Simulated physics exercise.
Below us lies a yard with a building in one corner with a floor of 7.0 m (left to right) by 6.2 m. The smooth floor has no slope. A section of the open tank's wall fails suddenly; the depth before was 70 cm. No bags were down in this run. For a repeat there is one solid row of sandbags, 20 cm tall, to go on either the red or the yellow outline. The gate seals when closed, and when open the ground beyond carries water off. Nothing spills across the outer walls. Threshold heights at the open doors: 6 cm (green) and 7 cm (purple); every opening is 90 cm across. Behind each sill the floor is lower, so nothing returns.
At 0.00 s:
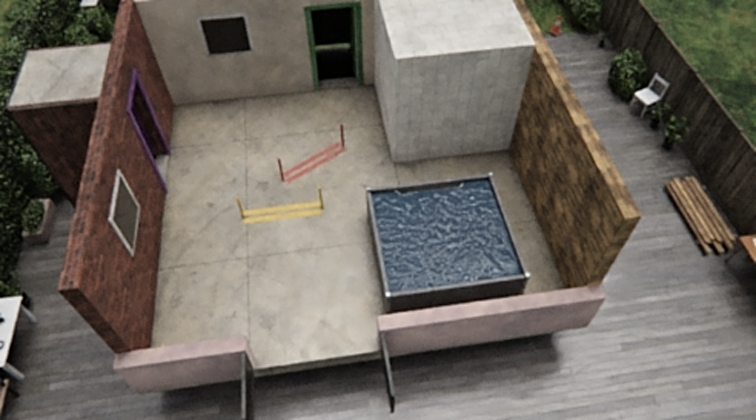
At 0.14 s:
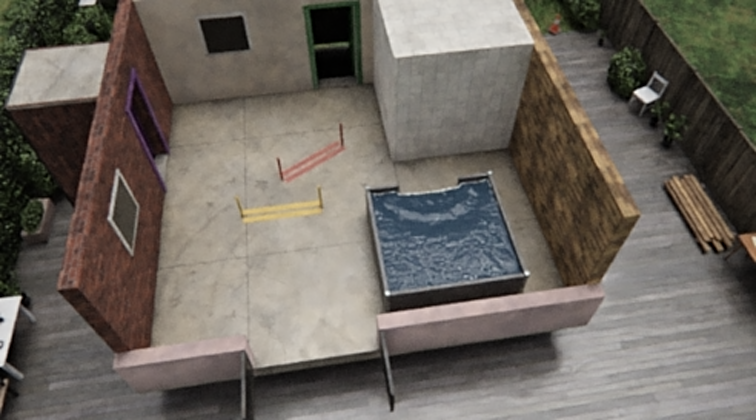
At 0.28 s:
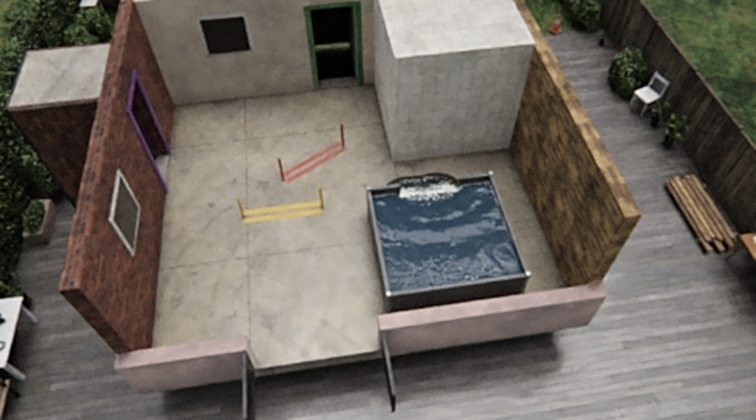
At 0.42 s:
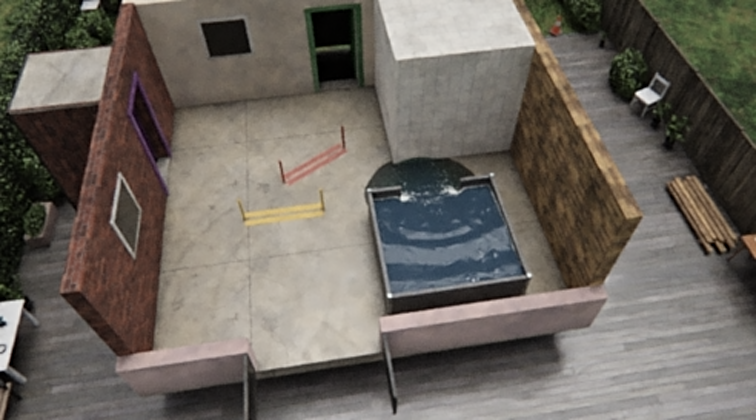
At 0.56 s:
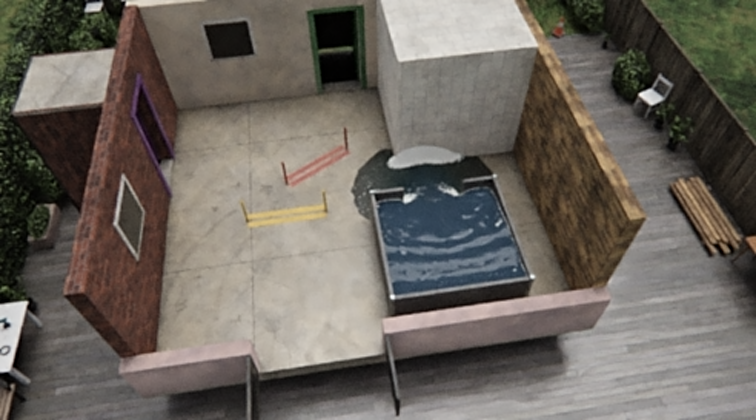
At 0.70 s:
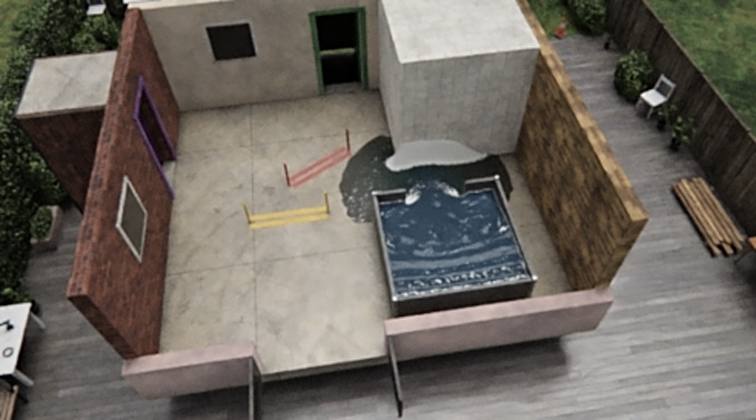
We see a roofless building with a square open tank of water; its far side opens, and water pours out, spreading as a dark pool across the pale floor, around the tank's far corners and against the grey block.
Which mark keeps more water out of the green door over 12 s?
Lay them on the yellow one.
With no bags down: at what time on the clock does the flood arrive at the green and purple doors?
Arrival: Green 1.3 s, purple 2.6 s.
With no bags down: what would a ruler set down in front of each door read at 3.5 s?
In cm: Green 7, purple 13.
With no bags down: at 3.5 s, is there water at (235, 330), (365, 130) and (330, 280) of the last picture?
In that order: Not reached, under water, still dry.
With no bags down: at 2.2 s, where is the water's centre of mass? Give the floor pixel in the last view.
Near (426, 221).
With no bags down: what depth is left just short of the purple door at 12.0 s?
Roughly 9.0 cm deep.
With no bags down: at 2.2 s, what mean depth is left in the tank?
About 39 cm.
After 1.4 s water covers 20 % of the floor and is deepest (50 cm) near (426, 175) in the run without bags; in at the green door, 0 L with no bags, 0 L with the row on red, 0 L on yellow.
After 2.2 s water covers 45 % of the floor and is deepest (46 cm) near (510, 157) in the run without bags; in at the green door, 1 L with no bags, 8 L with the row on red, 1 L on yellow.
After 3.5 s water covers 65 % of the floor and is deepest (37 cm) near (552, 315) in the run without bags; in at the green door, 10 L with no bags, 61 L with the row on red, 11 L on yellow.
After 7.0 s water covers 90 % of the floor and is deepest (24 cm) near (573, 312) in the run without bags; in at the green door, 13 L with no bags, 110 L with the row on red, 13 L on yellow.
After 12.0 s water covers 100 % of the floor and is deepest (16 cm) near (171, 230) in the run without bags; in at the green door, 13 L with no bags, 122 L with the row on red, 14 L on yellow.
